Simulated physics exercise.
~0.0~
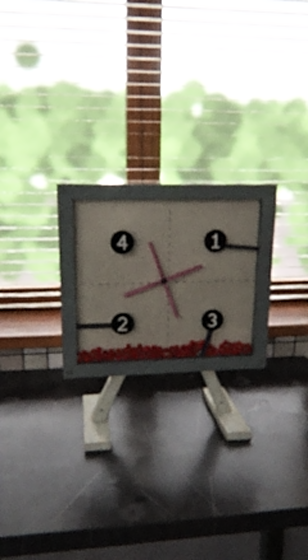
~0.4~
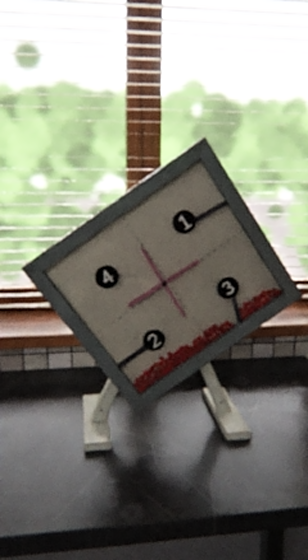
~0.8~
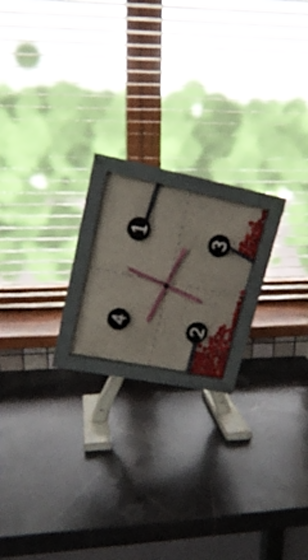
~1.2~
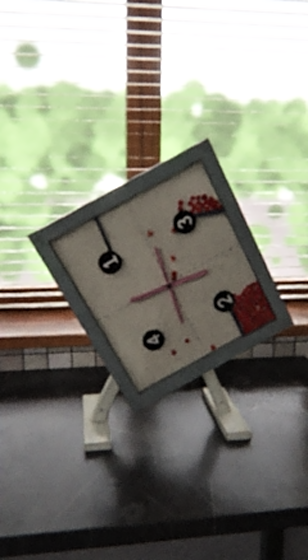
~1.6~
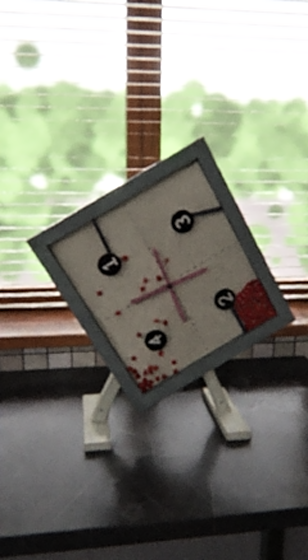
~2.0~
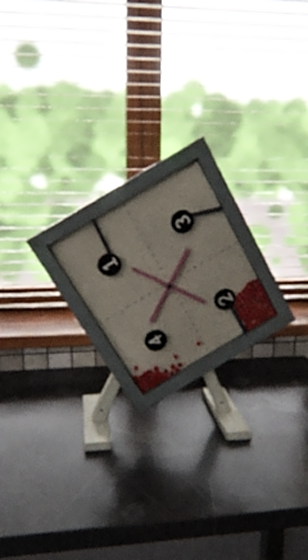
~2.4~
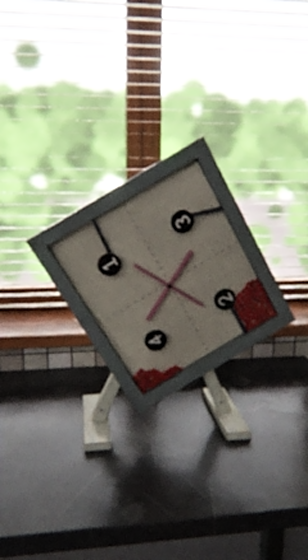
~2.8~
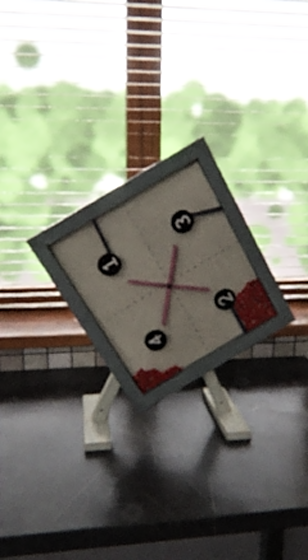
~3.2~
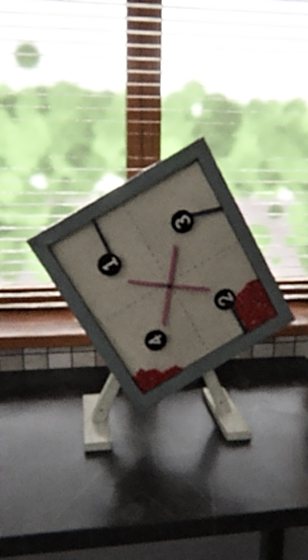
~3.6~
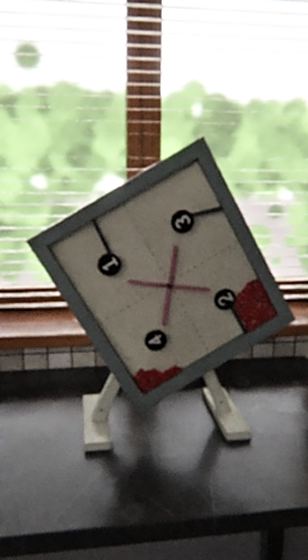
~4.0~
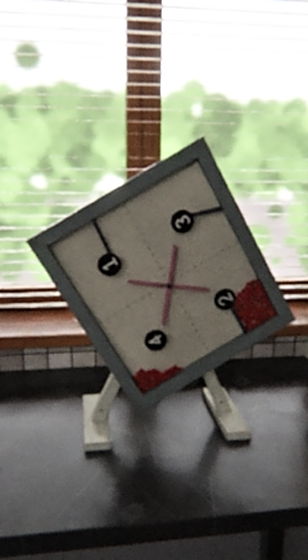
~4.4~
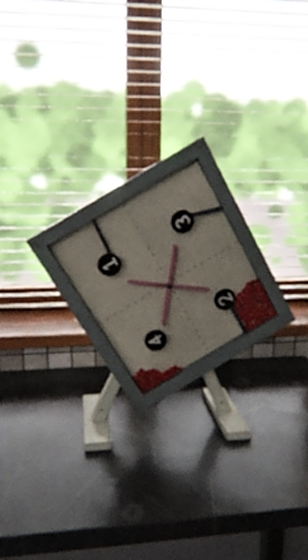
A square case turns anticlockwise, spilling red beads into two lower corners, more at right.
